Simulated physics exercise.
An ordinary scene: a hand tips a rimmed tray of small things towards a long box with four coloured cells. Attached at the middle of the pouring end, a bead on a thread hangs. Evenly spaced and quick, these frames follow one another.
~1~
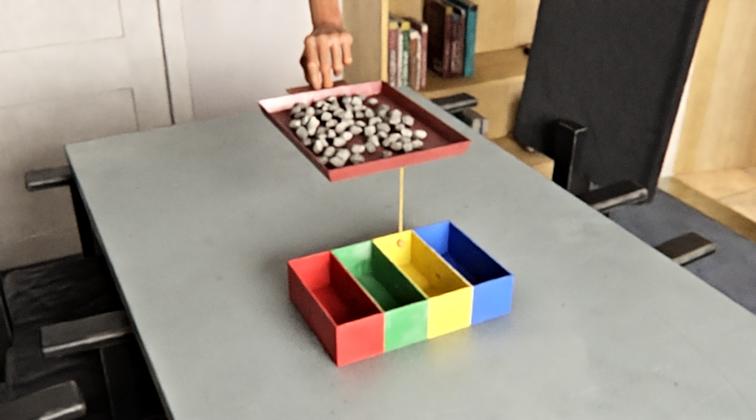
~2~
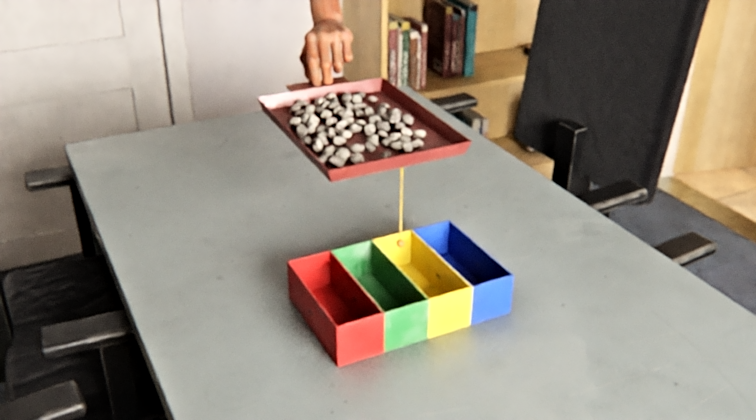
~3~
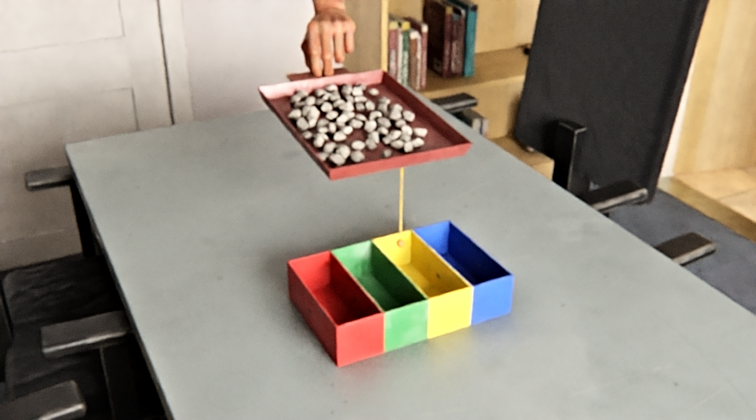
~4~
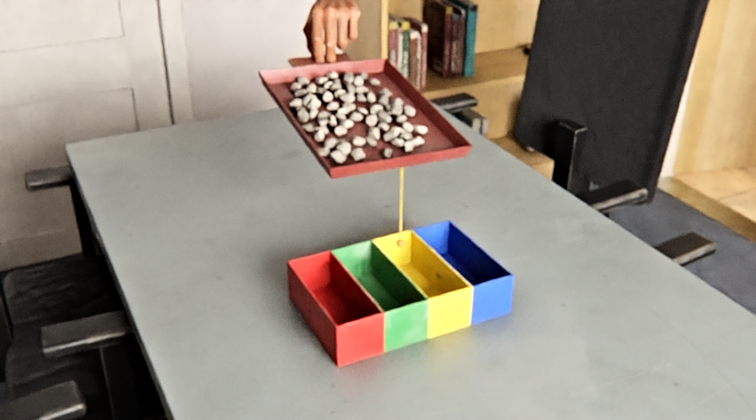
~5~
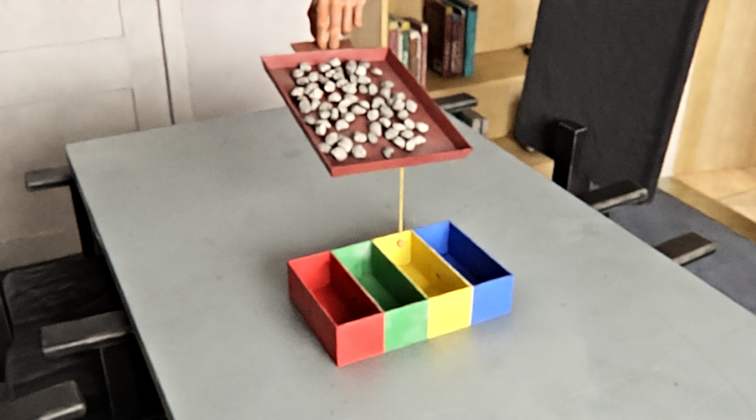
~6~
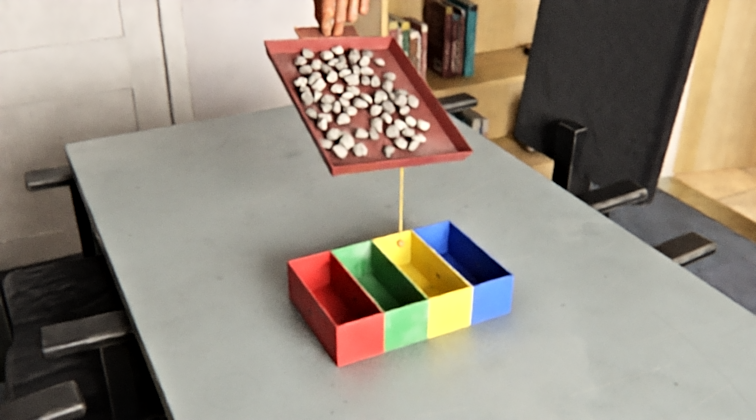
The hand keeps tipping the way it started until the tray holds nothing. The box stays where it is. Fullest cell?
Blue.
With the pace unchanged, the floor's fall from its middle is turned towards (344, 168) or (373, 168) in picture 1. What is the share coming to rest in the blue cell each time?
The first try gives close to 0 per cent, the second close to 0 per cent.
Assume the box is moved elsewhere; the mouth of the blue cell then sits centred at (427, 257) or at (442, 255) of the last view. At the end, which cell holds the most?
First try: The cell in blue. Second try: Blue.
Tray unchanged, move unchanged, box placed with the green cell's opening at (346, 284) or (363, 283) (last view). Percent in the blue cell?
Trial 1: 40 percent; trial 2: 40 percent.
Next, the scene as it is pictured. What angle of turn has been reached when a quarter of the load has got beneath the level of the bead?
Roughly 85 degrees.
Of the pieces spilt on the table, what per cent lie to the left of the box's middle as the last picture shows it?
I make it about 0 percent or so.
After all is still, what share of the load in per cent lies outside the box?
Result: Near 20 % of the load.
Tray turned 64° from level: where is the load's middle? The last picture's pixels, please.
Load centre: Approx. (422, 139).
Just after the last frame, tray tipped steeply; almost all on the tray; just a few falling or outside the box.
A moment on, tray tipped past a quarter turn; about a tenth on the tray; roughly a third in the blue cell; about a tenth in the yellow cell; just a few in the green cell; roughly a third falling or outside the box.
Further on, tray tipped past a quarter turn; roughly half in the blue cell; roughly a quarter in the yellow cell; about a tenth in the green cell; about a tenth falling or outside the box.
When it is over, tray tipped past a quarter turn; roughly half in the blue cell; roughly a quarter in the yellow cell; about a tenth in the green cell; not one in the red cell; about a tenth outside the box.
